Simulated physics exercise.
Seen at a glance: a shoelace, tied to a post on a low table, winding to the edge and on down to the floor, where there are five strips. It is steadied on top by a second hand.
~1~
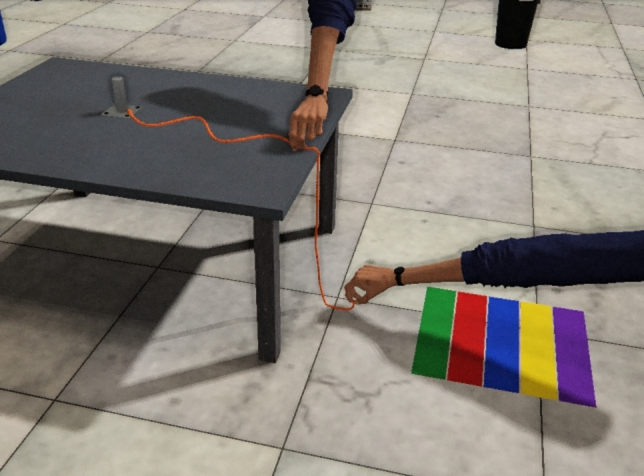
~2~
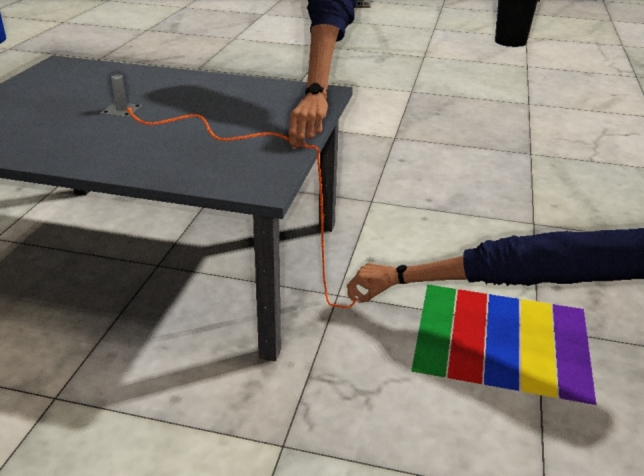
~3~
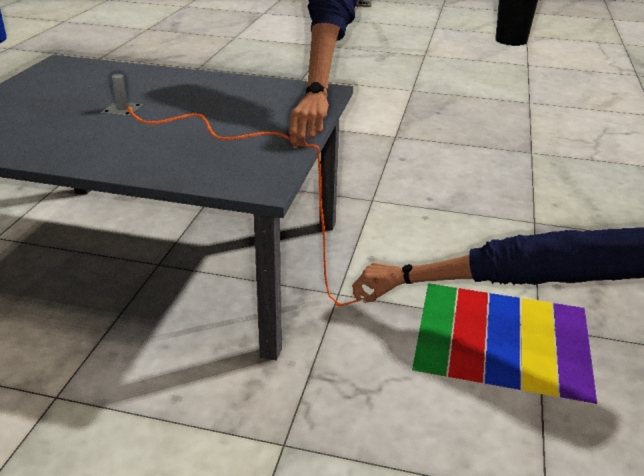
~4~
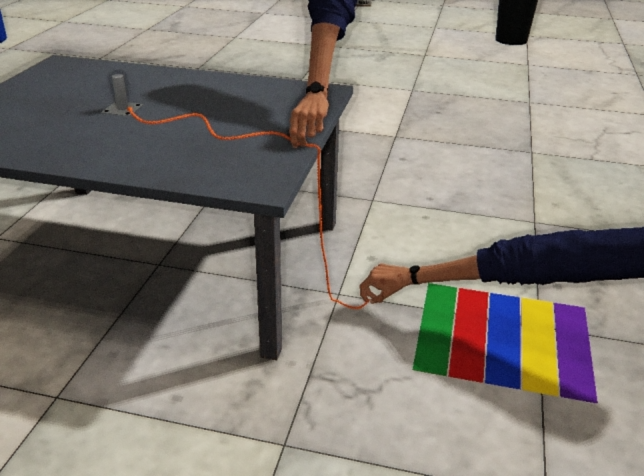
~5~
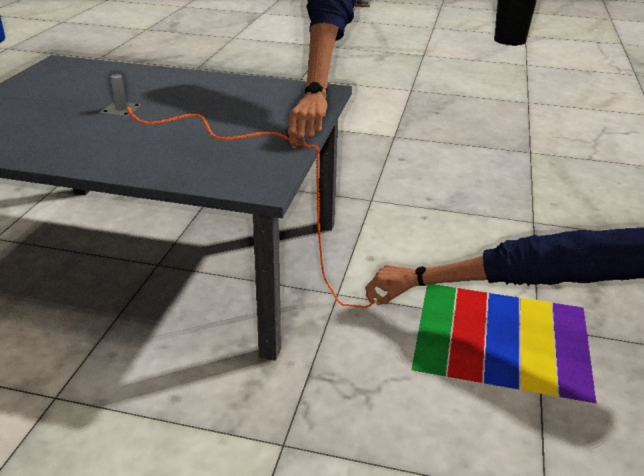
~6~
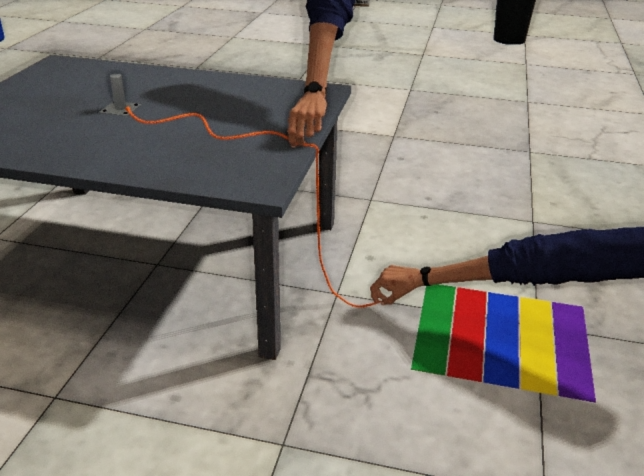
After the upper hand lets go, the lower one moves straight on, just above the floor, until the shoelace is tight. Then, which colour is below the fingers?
The yellow one is below them.
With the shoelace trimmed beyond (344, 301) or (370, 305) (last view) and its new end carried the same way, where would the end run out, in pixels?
In order, roughly (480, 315) and (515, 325).
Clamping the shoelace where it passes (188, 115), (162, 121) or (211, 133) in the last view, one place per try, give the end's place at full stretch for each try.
First try near (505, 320), second near (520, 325), third near (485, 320).
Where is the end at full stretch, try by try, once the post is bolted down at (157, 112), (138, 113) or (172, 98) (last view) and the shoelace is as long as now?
In order, it comes out close to (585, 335), (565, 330) and (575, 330).
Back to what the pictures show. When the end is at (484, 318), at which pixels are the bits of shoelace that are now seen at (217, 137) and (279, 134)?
At (265, 136), then (319, 155).
A little later, end near (484, 318); over red.
Next, end near (517, 323); over blue.
When it is tight, end near (537, 327); over yellow. The yellow one.
